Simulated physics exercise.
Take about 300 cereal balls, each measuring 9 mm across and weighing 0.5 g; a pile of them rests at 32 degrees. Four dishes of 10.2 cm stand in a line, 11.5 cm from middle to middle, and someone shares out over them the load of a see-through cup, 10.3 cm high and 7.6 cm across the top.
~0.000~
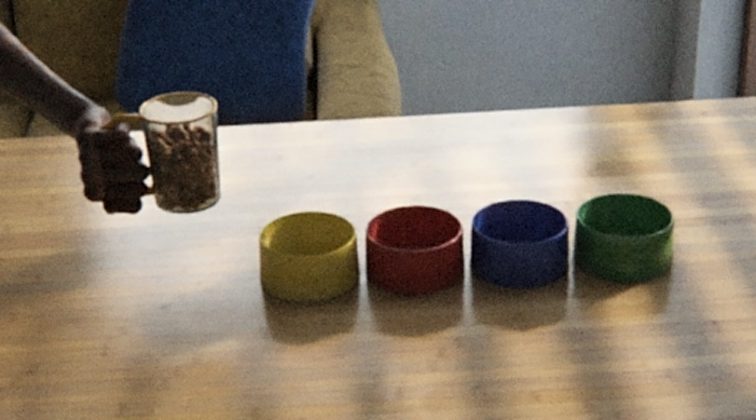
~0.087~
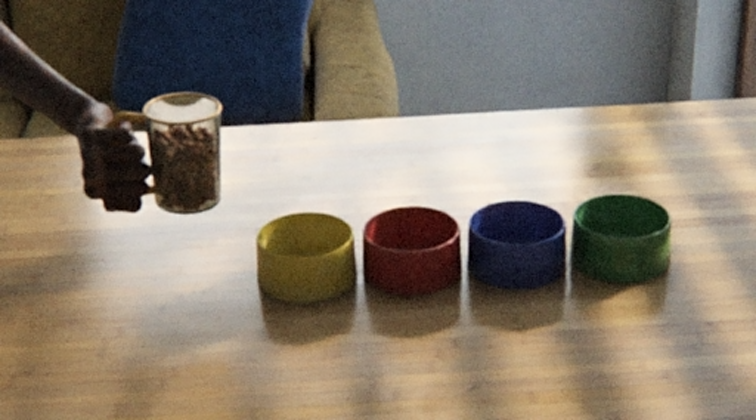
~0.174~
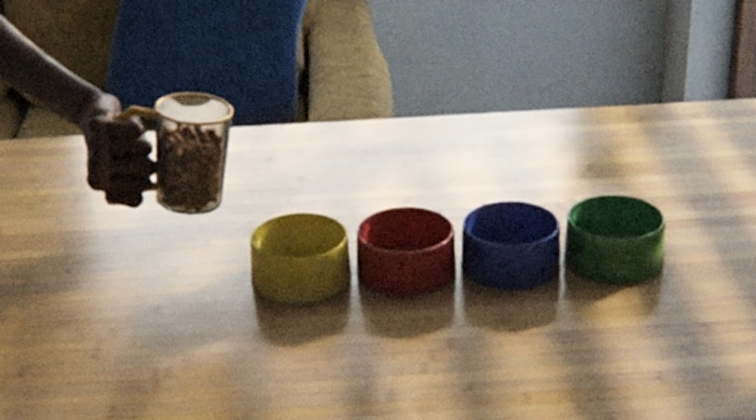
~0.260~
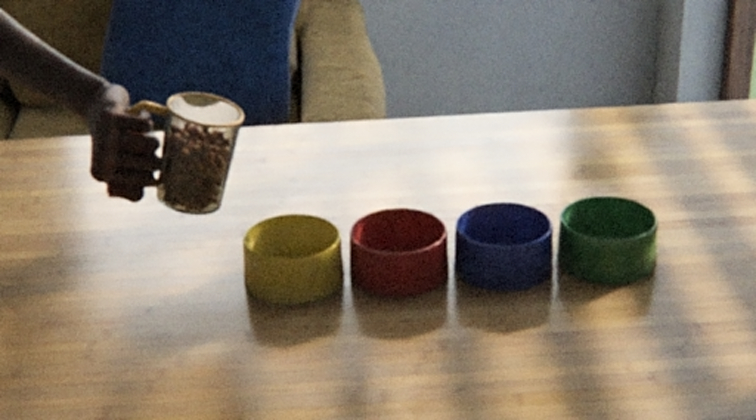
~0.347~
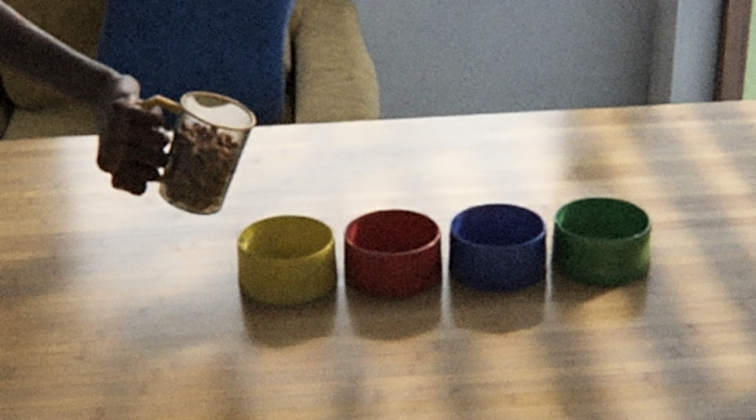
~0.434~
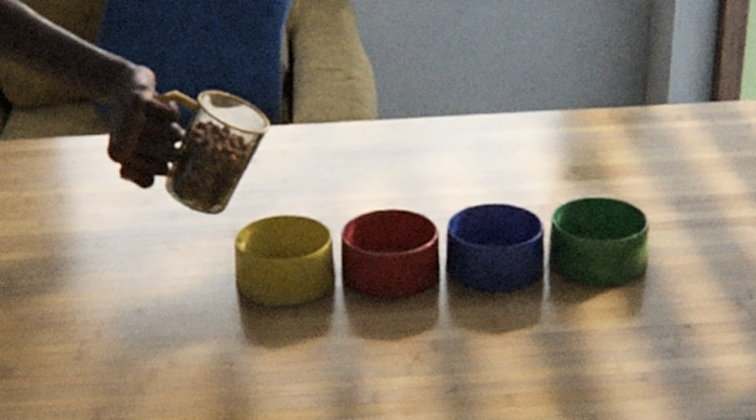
A hand moving a clear glass cup of small brown pieces rightward and tilting it toward four coloured dishes on a wooden table.
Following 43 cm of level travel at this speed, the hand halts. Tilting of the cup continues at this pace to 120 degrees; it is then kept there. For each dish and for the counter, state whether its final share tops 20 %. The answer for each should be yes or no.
Red - no, blue - yes, green - no, yellow - no, counter - no.
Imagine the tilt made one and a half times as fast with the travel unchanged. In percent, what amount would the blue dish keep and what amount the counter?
In that case you'd see blue at 10 and the counter at 10.
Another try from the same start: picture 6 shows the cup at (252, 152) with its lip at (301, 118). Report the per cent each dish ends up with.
The red dish keeps 0, the blue dish 0, the green dish 90 and the yellow dish 0.
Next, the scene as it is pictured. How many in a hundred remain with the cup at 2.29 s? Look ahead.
Close to 0 in a hundred.
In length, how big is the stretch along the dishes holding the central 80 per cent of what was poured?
Length: Approx. 7 cm.
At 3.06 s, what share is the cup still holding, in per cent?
Roughly 0 %.
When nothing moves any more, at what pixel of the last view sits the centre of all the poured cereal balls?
Est. centre at rest: (505, 249) px.
After 1.55 s, tilt 108 degrees; cup holds 95 %, red 5 %.
After 2.29 s, tilt 120 degrees; cup holds 0 %, red 5 %, blue 90 %.
After 3.06 s, tilt 120 degrees; cup holds 0 %, red 5 %, blue 90 %.
At rest (3.4 s), red 5 %, blue 90 %, green 0 %, yellow 0 %, counter 5 %.
